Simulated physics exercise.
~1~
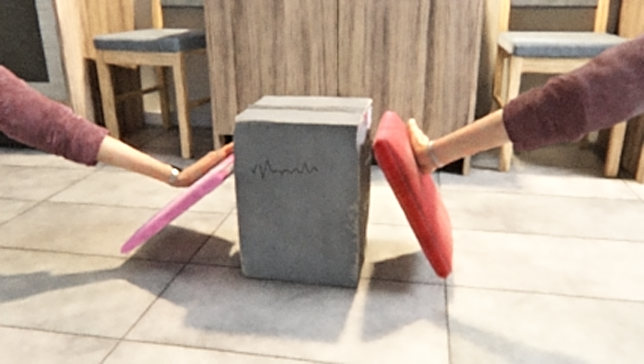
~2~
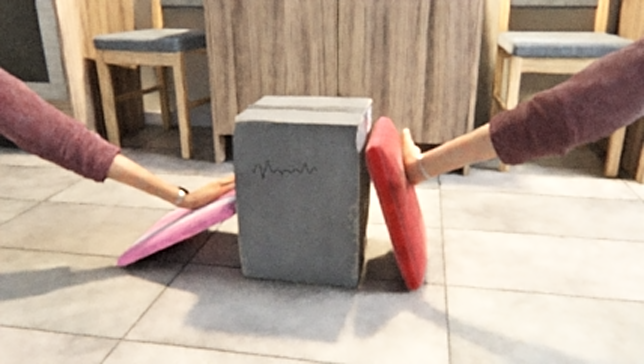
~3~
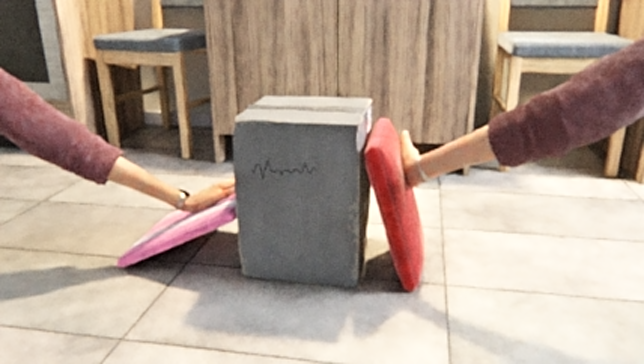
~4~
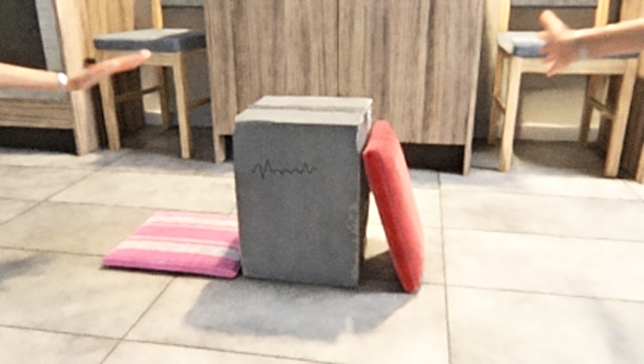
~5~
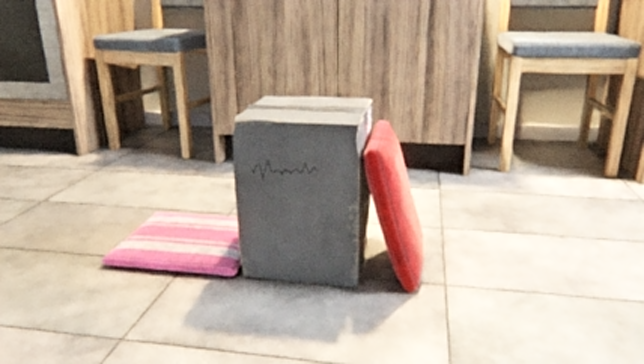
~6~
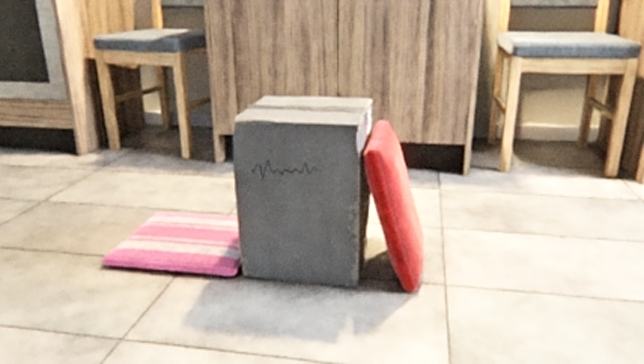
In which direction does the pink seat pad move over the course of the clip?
The pink seat pad moves down, ending flat on the floor beside the grey box.
